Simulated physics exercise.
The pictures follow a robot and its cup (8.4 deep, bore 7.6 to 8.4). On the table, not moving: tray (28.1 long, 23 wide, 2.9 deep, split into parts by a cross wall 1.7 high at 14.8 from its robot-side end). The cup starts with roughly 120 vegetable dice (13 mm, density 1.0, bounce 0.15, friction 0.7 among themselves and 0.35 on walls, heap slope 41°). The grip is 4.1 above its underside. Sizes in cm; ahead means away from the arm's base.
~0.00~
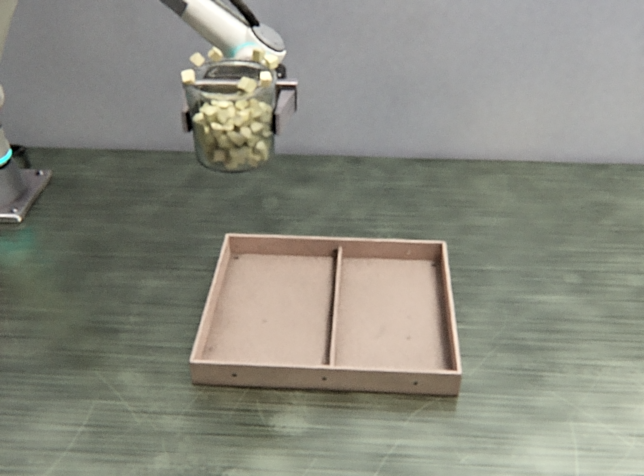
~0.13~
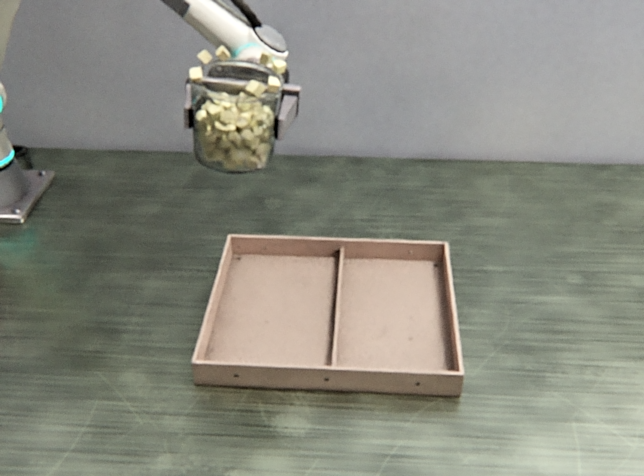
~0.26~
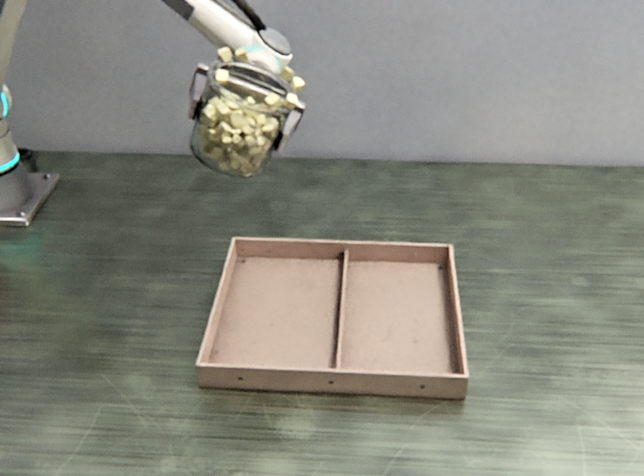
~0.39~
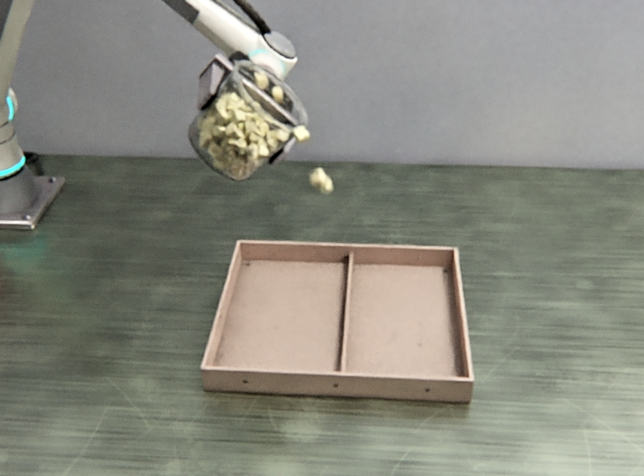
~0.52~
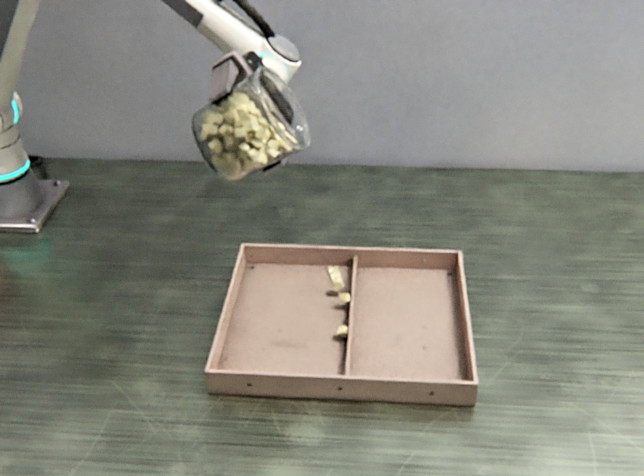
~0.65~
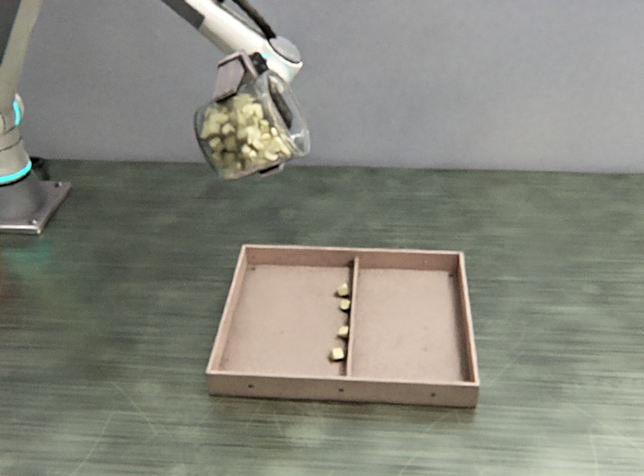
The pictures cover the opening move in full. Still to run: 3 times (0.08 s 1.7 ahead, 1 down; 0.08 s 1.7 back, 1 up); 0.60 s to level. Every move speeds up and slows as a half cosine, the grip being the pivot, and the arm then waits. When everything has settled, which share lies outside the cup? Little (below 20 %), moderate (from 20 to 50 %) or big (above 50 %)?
A little share, below 20 %, ends outside the cup.
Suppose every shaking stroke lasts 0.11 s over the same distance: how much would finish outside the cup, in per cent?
In that case some 5 per cent.
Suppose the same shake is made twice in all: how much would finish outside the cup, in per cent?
In that case some 5 per cent.
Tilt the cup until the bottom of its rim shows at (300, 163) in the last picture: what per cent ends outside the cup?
Some 35 per cent.
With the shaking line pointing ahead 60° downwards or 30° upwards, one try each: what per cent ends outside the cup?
About 5 and 20 per cent.
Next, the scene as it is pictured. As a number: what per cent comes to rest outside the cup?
Roughly 5 per cent.
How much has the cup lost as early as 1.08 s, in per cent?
Near 5 per cent so far.
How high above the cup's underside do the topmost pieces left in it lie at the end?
Some 8.0 cm.
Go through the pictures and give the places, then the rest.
The first picture shows cup middle at (233, 118), level; upper third of the load around (238, 110), from x 190 to 270, top at y 55; 117 in the cup.
The second picture shows cup middle at (235, 118), tilted 6° forward; upper third of the load around (232, 112), from x 195 to 280, top at y 55.
The third picture shows cup middle at (240, 121), tilted 22° forward; upper third of the load around (227, 112), from x 200 to 295, top at y 55; 115 in the cup, 2 in flight or on a rim.
The fourth picture shows cup middle at (245, 125), tilted 42° forward; upper third of the load around (231, 115), from x 205 to 325, top at y 80; 113 in the cup, 4 in flight or on a rim.
The fifth picture shows cup middle at (249, 128), tilted 58° forward; upper third of the load around (233, 117), from x 210 to 345, top at y 95; 113 in the cup, 3 in the robot-side part, 1 in flight or on a rim.
The sixth picture shows cup middle at (251, 130), tilted 64° forward; upper third of the load around (235, 118), from x 210 to 345, top at y 100; 113 in the cup, 4 in the robot-side part.
By 1.08 s, tilted 64° forward, highest piece 27 above the table; 112 in the cup, 4 in the robot-side part, 1 in flight or on a rim.
By 1.51 s, tilted 18° forward, highest piece 29 above the table; 112 in the cup, 4 in the robot-side part, 1 in the far-side part.
By 1.93 s, level, highest piece 30 above the table; 112 in the cup, 4 in the robot-side part, 1 in the far-side part.
By 2.98 s, level, highest piece 30 above the table; 112 in the cup, 4 in the robot-side part, 1 in the far-side part.
Final count, 112 in the cup, 4 in the robot-side part, 1 in the far-side part. That is 4 % outside the cup.
